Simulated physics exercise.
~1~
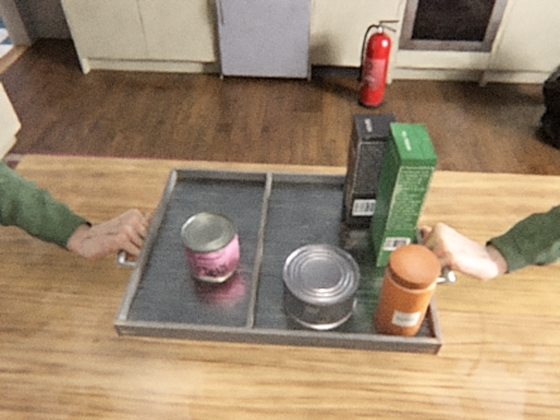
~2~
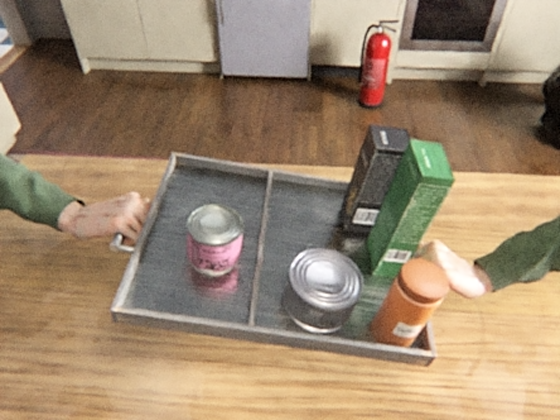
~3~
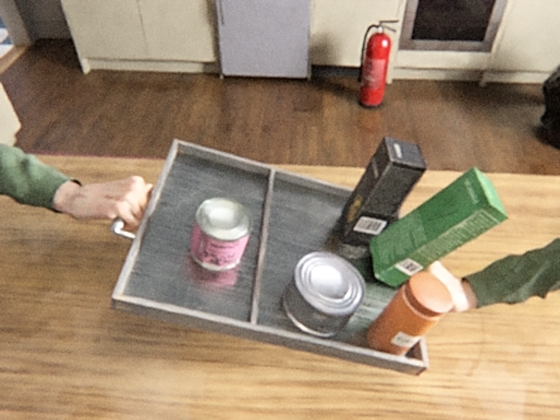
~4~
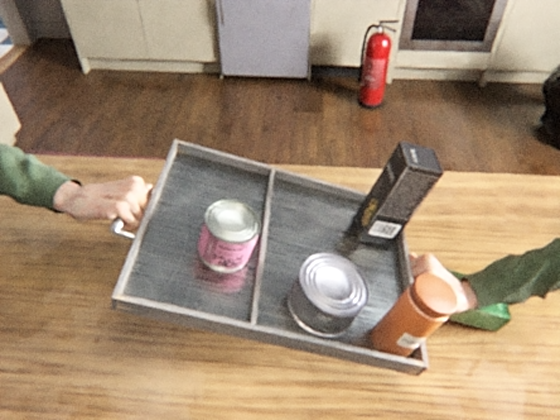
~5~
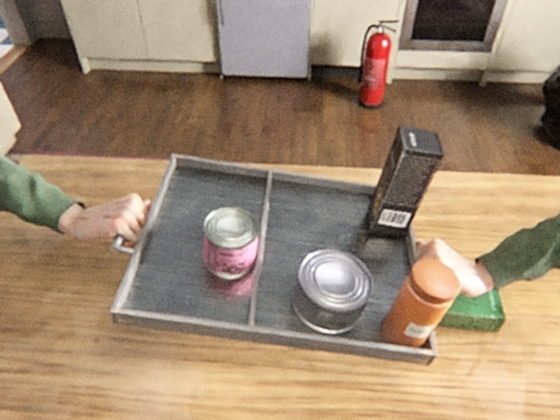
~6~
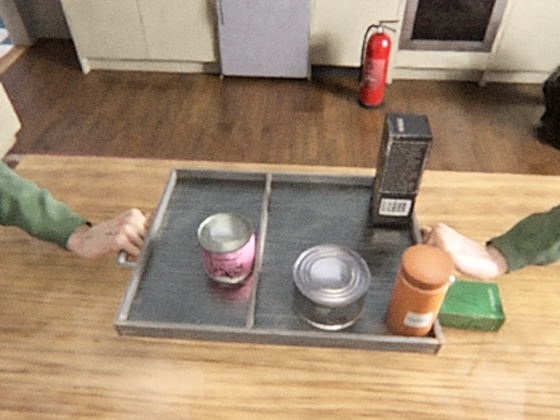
Two hands tilting a loaded serving tray down to the right, a green carton toppling off, then levelling it again.
